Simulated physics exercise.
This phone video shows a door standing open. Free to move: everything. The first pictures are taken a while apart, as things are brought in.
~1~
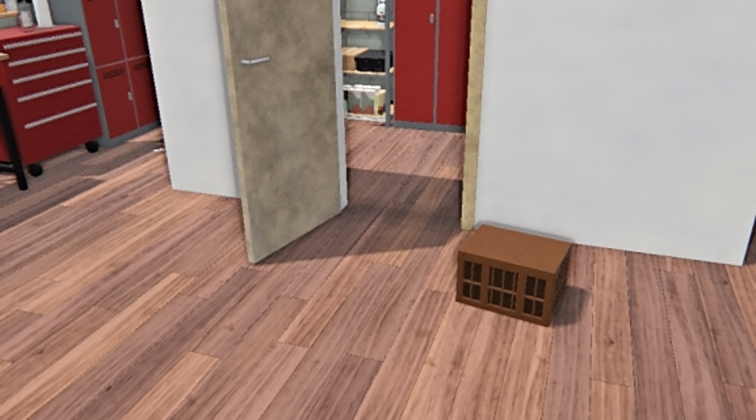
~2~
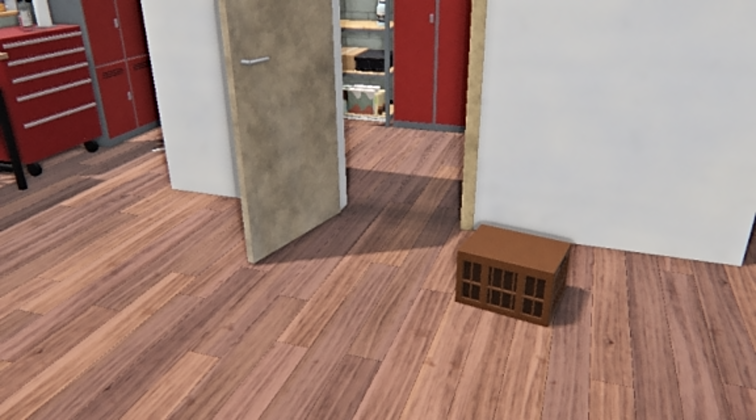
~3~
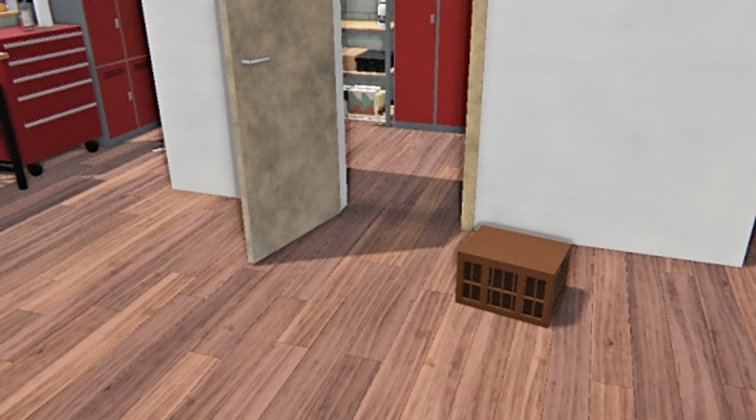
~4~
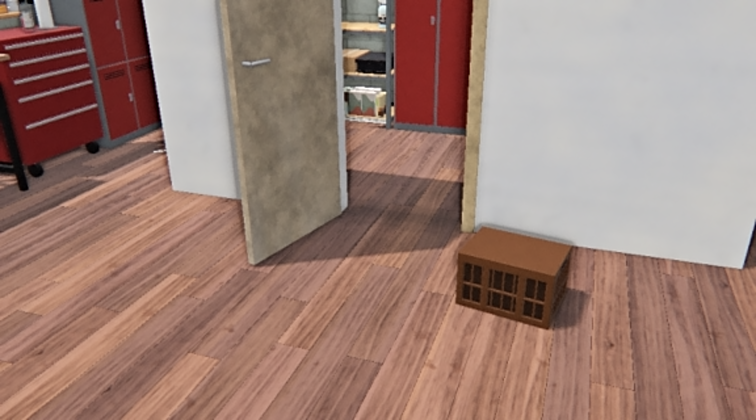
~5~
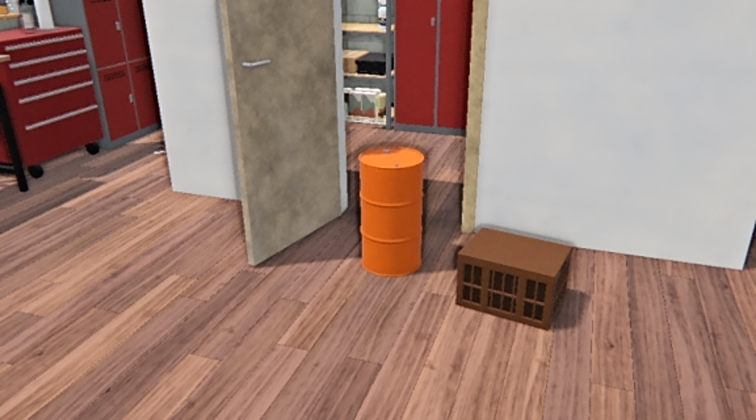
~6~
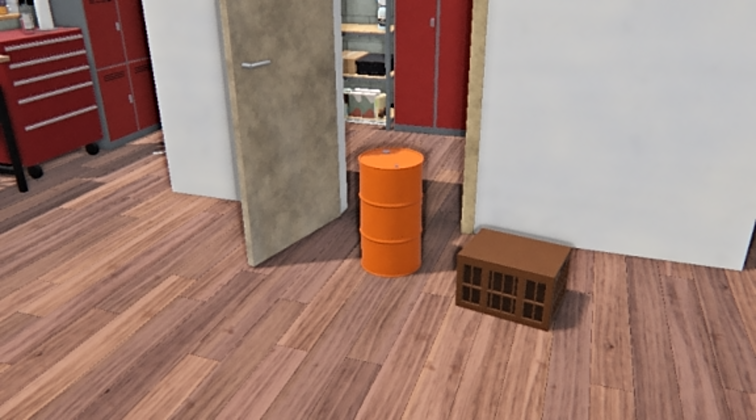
An orange drum appearing in the open doorway between a still, wide-open door and a brown crate on a wooden floor.
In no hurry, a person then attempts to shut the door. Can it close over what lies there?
Turns out the door can't touch the frame at all.
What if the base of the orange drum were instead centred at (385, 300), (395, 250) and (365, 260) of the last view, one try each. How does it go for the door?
1: Swings home; 2: Stays ajar; 3: Stays ajar.
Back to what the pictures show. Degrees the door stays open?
About 60°.
Then, 0.50 s past the last view, door at 96°.
Then, 0.80 s past the last view, door at 86°.
Then, 1.10 s past the last view, door at 73°.
Then, 1.40 s past the last view, door at 60°.
Finally, door at 58°; both still in place. Final places as the last picture's camera would see them, orange drum near (392, 212).
